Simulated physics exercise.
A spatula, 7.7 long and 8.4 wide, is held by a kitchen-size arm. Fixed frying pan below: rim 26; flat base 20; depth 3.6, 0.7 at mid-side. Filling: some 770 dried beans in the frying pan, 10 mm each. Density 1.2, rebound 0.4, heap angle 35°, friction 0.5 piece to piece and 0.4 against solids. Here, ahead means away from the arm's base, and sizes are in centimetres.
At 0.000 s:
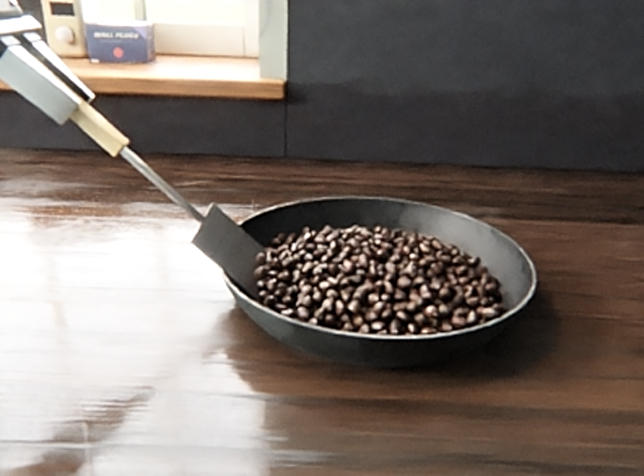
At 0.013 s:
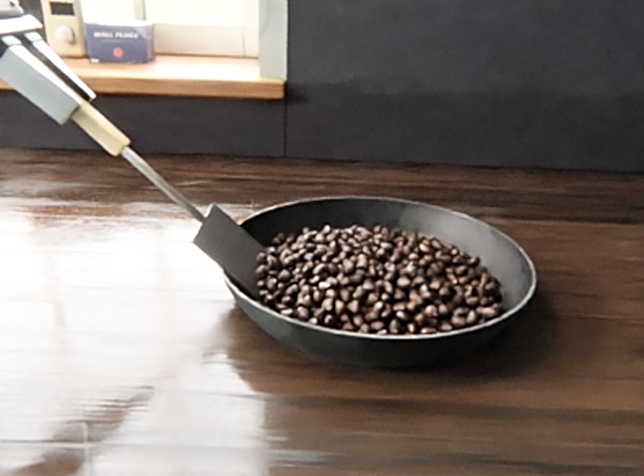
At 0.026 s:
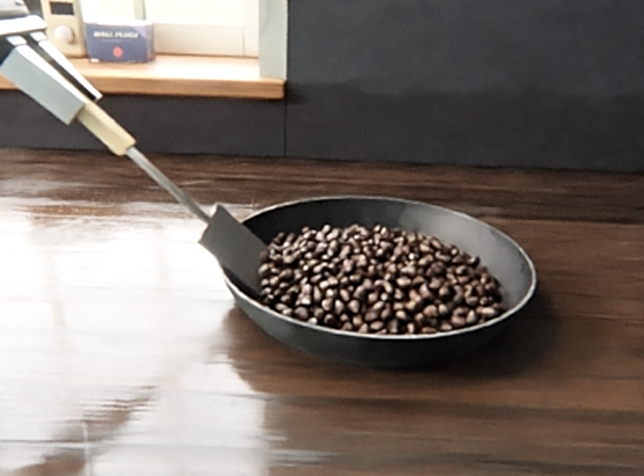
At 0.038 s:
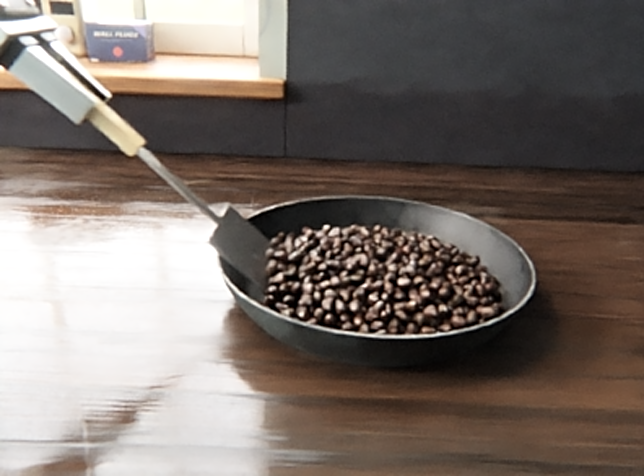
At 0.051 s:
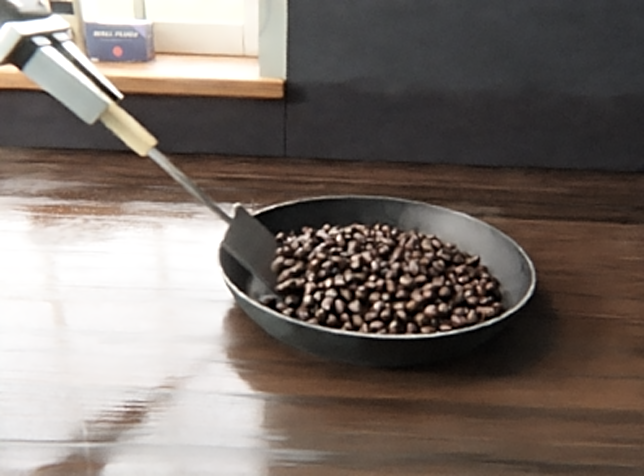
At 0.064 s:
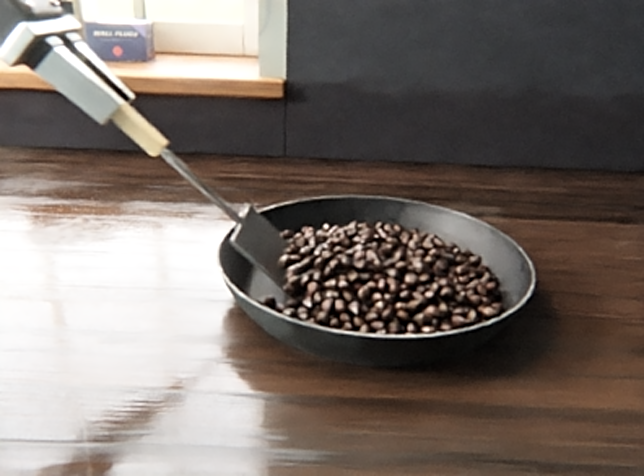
A spatula held by a robot arm slid slowly to the right inside a dark frying pan on a wooden surface, nudging the left edge of a heap of brown beans slightly inward.
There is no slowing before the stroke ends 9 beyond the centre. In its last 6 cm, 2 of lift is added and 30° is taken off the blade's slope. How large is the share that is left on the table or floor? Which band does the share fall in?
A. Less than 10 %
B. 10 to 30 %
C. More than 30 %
Option A: Less than 10 %.
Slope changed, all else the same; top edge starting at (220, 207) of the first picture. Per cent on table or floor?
Roughly 15%.
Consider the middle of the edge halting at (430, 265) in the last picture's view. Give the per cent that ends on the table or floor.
My guess is roughly 0 percent.
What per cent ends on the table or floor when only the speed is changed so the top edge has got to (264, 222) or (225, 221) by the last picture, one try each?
Close to 15 per cent in the first try and close to 10 per cent in the second.
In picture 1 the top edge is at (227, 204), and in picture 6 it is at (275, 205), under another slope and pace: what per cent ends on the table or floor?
Around 20 per cent finishes on the table or floor.
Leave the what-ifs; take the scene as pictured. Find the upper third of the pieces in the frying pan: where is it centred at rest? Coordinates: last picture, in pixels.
(478, 254).
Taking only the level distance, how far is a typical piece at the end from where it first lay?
4 cm.
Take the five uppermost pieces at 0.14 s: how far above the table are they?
Somewhere near 5 cm, I'd say.
After 0.14 s, sloping 44°, highest piece 5 above the table; 773 in the frying pan.
After 0.21 s, sloping 35°, highest piece 5 above the table; 773 in the frying pan.
After 0.44 s, sloping 14°, highest piece 5 above the table; 727 in the frying pan, 43 on the table or floor, 3 on the blade or in flight.
After 1.49 s, sloping 14°, highest piece 5 above the table; 727 in the frying pan, 46 on the table or floor.
At rest, 727 in the frying pan, 46 on the table or floor. That is 6 % on the table or floor.
